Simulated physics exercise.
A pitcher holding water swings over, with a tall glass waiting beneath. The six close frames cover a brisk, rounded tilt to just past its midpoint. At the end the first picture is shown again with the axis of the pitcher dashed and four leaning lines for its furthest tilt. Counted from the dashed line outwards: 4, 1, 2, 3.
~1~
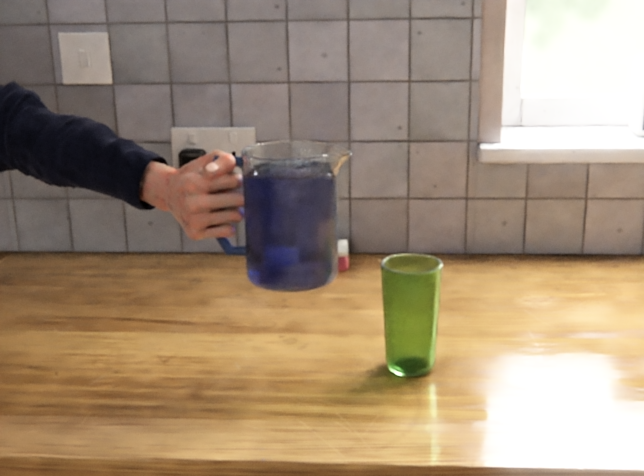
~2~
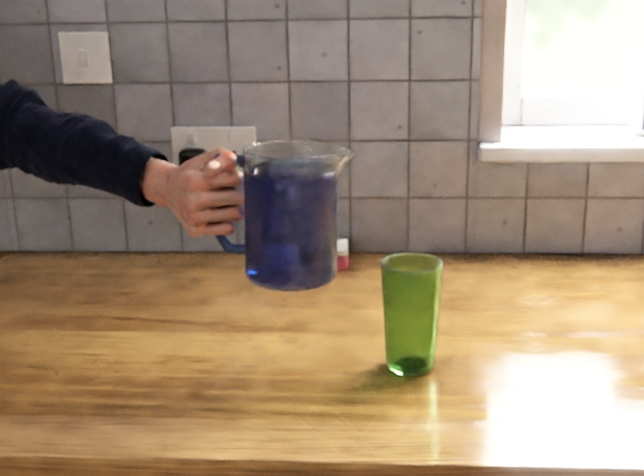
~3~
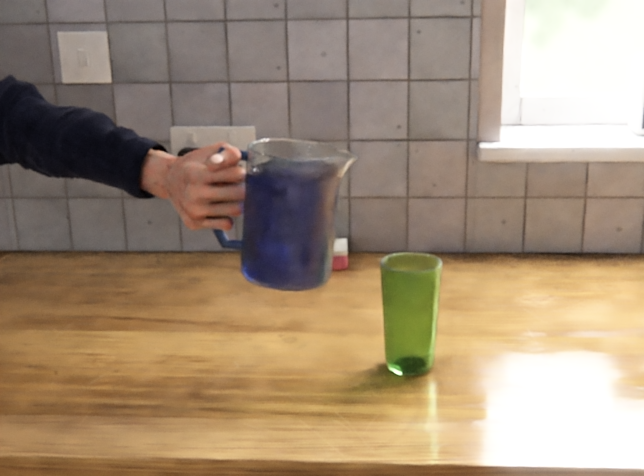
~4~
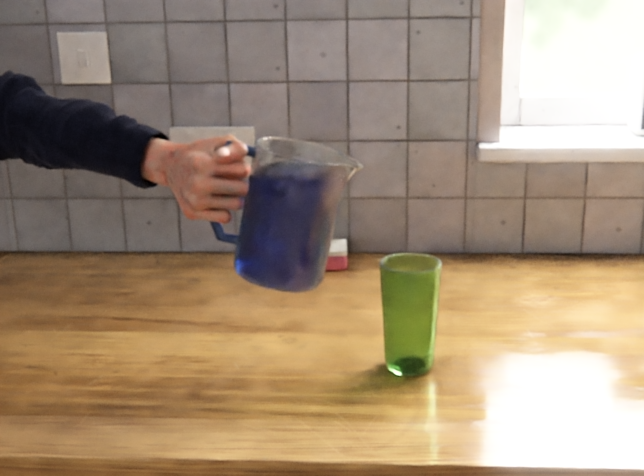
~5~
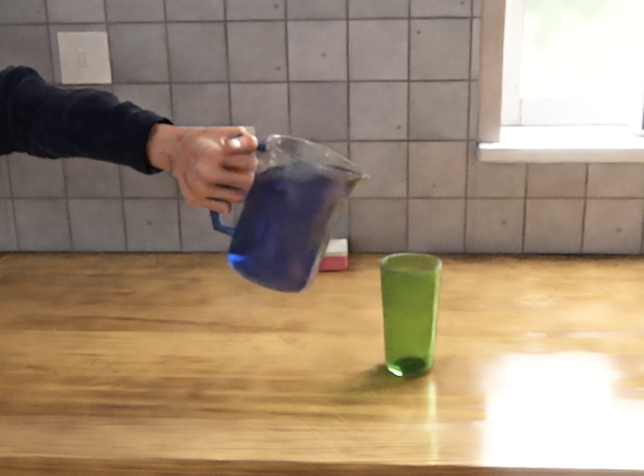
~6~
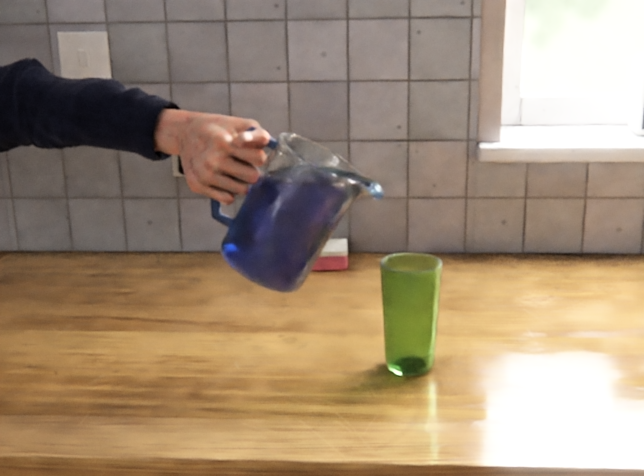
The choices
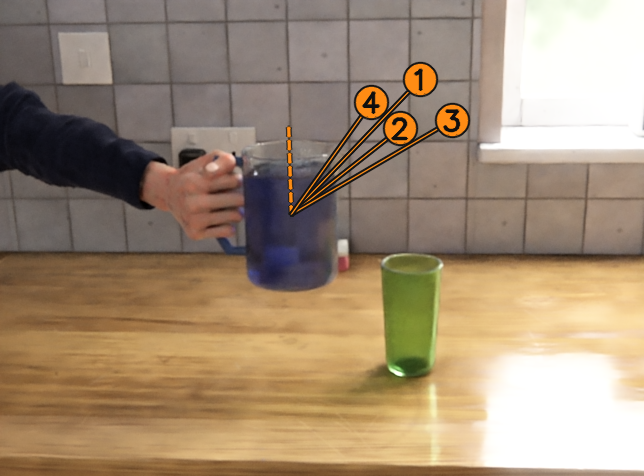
In this clip, a hand holds a pitcher of blue-looking water above a wooden counter, up and to the left of a tall green glass, and tilts it steadily rightward until water reaches just over the lip.
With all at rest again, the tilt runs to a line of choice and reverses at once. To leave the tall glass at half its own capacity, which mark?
Choose 1.
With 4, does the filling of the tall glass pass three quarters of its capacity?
No, less.
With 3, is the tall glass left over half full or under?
Over.
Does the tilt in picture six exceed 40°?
No.
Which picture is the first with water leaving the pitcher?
Picture 6.
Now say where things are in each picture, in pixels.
Upright, lip at (350, 152); rim of the tall glass round (412, 263); nothing has left yet, in the first frame.
Upright, lip at (352, 153); nothing has left yet, in the second frame.
Tipped about 6°, lip at (356, 158); nothing has left yet, in the third frame.
Tipped about 13°, lip at (361, 166); nothing has left yet, in the fourth frame.
Tipped about 21°, lip at (368, 177); nothing has left yet, in the fifth frame.
Tipped about 30°, lip at (373, 189); water is over the lip, down to (377, 195), in the sixth frame.
On the marked copy, 1 at (408, 91); 2 at (386, 139); 3 at (437, 128); 4 at (361, 115).
For tilt 1, the tall glass ends with about 45 % of what it can hold.
For tilt 2, the tall glass ends with about 69 % of what it can hold.
For tilt 3, the tall glass ends with about 93 % of what it can hold.
For tilt 4, the tall glass ends with about 27 % of what it can hold.
